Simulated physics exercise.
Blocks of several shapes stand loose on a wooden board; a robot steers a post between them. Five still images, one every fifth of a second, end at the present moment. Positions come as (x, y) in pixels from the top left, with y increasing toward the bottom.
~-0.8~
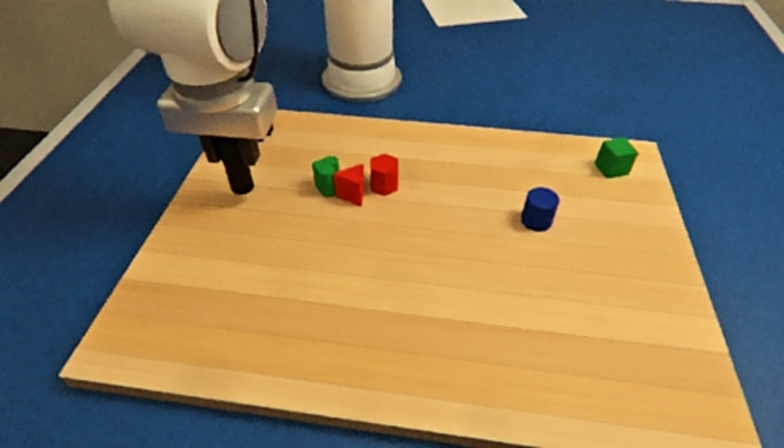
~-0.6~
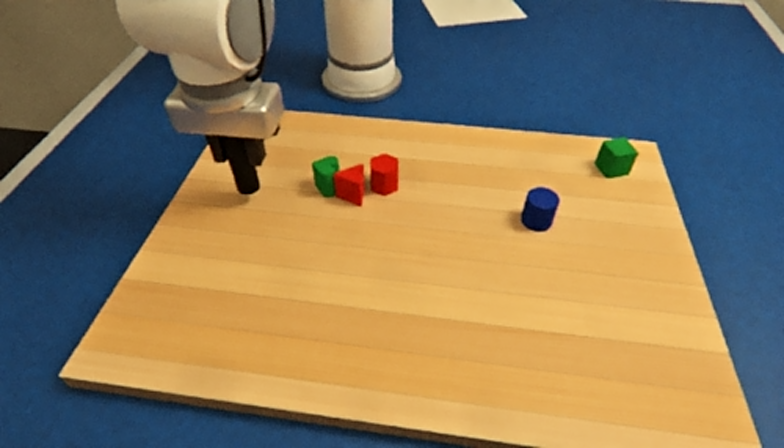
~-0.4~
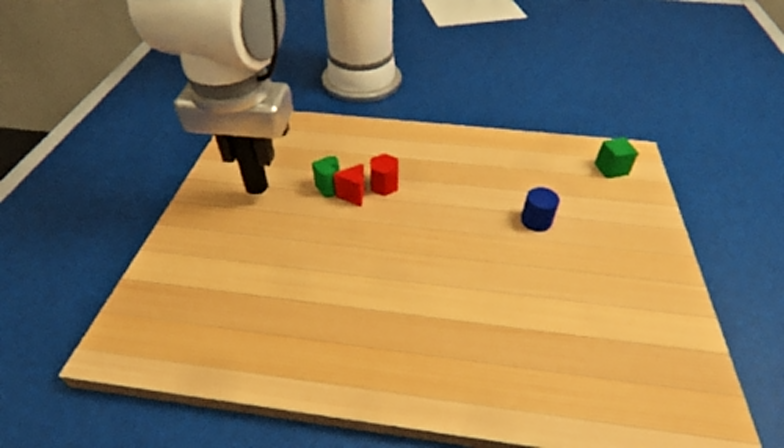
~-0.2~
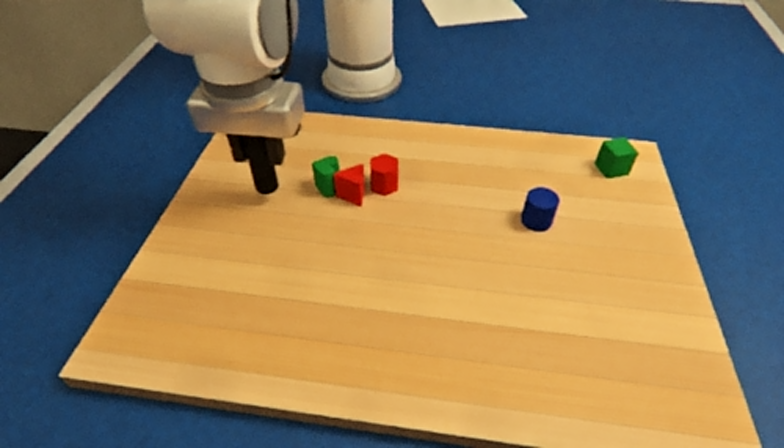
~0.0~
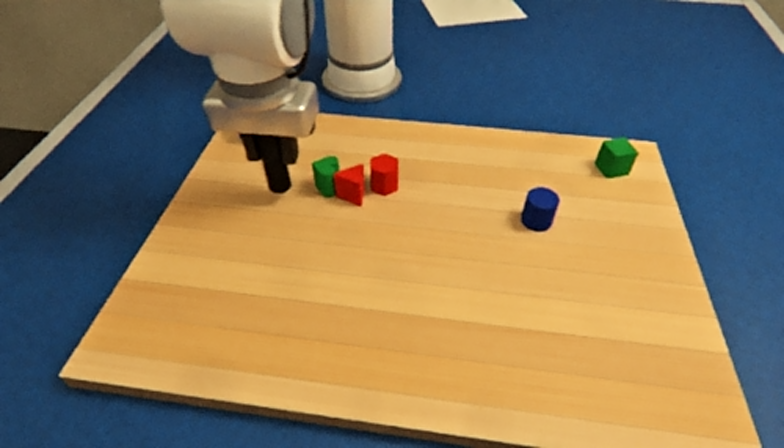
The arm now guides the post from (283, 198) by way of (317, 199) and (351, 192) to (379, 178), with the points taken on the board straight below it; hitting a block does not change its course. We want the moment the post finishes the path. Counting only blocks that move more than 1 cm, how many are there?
The answer will be at least three.
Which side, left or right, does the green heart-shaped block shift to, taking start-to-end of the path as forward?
Side: Left.
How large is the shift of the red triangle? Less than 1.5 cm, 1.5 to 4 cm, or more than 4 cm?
Once the path is done, the red triangle lies more than 4 cm from its present place.
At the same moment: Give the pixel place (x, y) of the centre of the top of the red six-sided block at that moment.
It is at (434, 156).
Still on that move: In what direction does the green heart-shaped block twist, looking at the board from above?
Answer: Anticlockwise.
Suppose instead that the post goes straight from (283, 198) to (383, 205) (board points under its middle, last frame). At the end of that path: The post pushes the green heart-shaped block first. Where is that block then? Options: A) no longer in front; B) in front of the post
Choice A: No longer in front.
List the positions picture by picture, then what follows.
The first frame shows post's lower end (243, 188); green heart-shaped block (326, 164); red triangle (352, 173); red six-sided block (384, 163).
The second frame shows post (249, 187); blocks still.
The third frame shows post (257, 187); blocks still.
The fourth frame shows post (267, 187); blocks still.
The fifth frame shows post (280, 186); green heart-shaped block (326, 164); red triangle (352, 173); red six-sided block (384, 163).
What follows on the original path. One third of the way, post (317, 187); green heart-shaped block (329, 163), turned 15° anticlockwise.
Two thirds of the way, post (351, 180); green heart-shaped block (345, 154), turned 80° anticlockwise; red triangle (380, 167); red six-sided block (405, 158), turned 15° clockwise.
At the end, post (378, 166); green heart-shaped block (346, 153), turned 90° anticlockwise; red triangle (406, 158), turned 25° clockwise; red six-sided block (434, 156), turned 25° clockwise.
